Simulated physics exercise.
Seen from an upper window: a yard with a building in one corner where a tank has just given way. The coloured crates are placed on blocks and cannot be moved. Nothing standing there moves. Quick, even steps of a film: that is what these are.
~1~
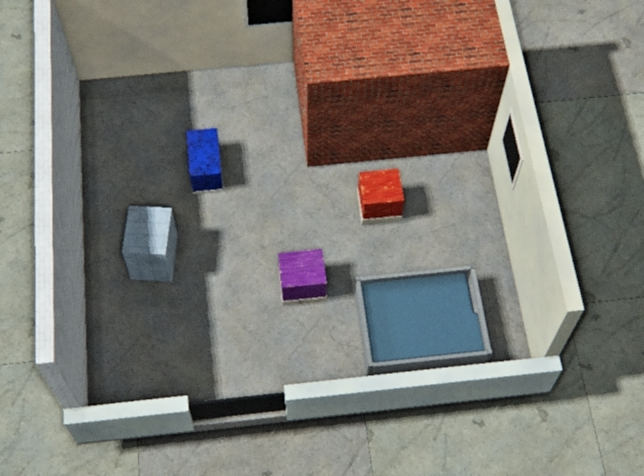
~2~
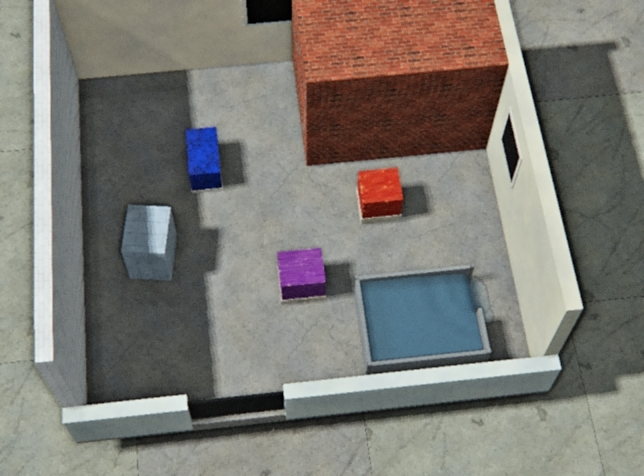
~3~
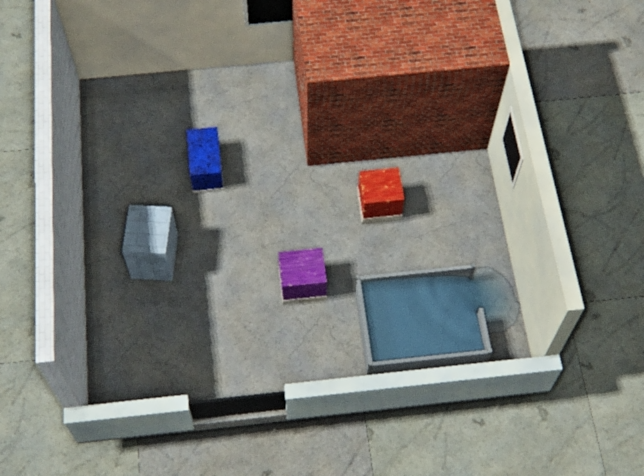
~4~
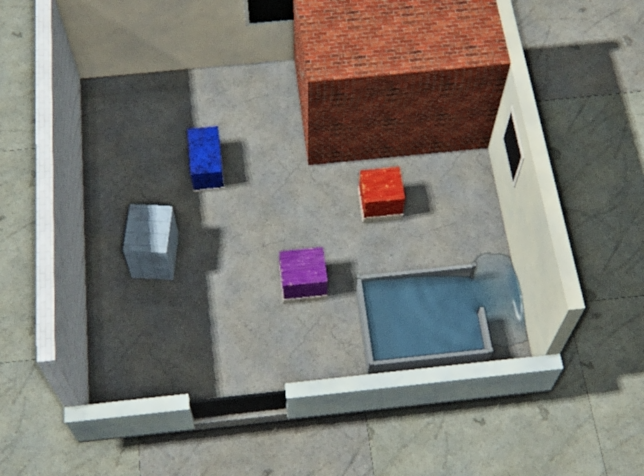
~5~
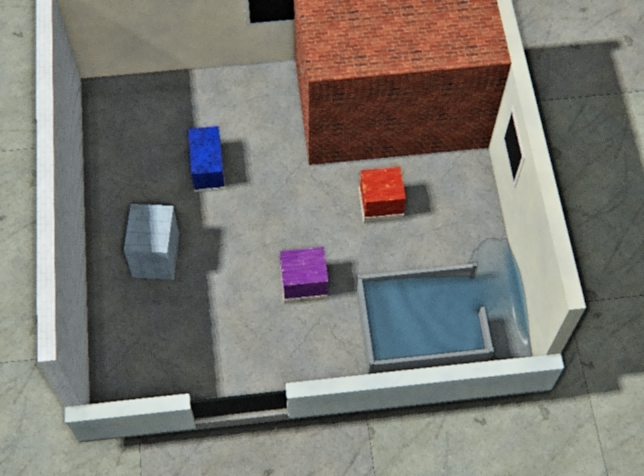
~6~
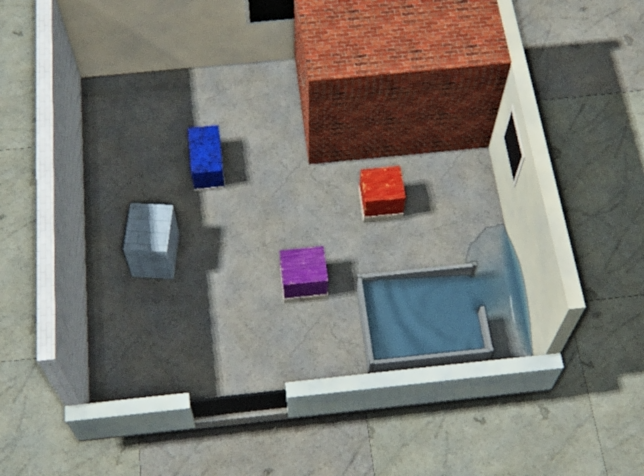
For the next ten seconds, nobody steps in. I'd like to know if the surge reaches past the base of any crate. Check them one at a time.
In order: The red crate has no water on it afterwards. The blue crate has water on it afterwards. The purple crate has no water on it afterwards.
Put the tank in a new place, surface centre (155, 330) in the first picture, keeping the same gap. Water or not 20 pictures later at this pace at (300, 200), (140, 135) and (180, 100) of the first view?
Submerged, untouched, untouched.
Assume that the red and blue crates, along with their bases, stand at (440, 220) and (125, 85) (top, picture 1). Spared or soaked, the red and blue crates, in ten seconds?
The red crate escapes it, the blue crate stays dry.
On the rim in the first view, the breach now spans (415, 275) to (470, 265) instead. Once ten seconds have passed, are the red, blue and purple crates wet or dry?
In that case the red crate is flooded, the blue crate is flooded and the purple crate is never flooded.
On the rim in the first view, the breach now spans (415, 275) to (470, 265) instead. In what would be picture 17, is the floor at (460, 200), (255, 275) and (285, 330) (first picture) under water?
Order as asked: Swamped, untouched, untouched.
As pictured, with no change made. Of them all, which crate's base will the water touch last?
That one's the purple crate.
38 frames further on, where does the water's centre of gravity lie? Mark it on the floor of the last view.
The water's centre sits above (384, 285).
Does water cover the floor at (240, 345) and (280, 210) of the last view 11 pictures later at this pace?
Dry, dry.
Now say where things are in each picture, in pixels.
In the first frame, still water in the water tank at (422, 317).
In the second frame, the front is at a hidden place, out from the gap at (471, 299).
In the third frame, the front is at (513, 313), out from the gap at (472, 299).
In the fourth frame, the front is at (511, 263), out from the gap at (473, 298).
In the fifth frame, the front is at (507, 244), out from the gap at (473, 298).
In the sixth frame, water pours out at (473, 297) and has run to a hidden place.
A moment on, water covers 10 % of the floor; the red crate not reached, the blue crate not reached, the purple crate not reached.
Next, water covers 15 % of the floor; the red crate water round its plinth, the blue crate not reached, the purple crate not reached.
Then, water covers 30 % of the floor; the red crate water round its plinth, the blue crate not reached, the purple crate not reached.
Later, water covers 60 % of the floor; the red crate water round its plinth, the blue crate water round its plinth, the purple crate water round its plinth.
In the end, water covers 75 % of the floor; the red crate stayed above the water, the blue crate was topped, the purple crate stayed above the water.
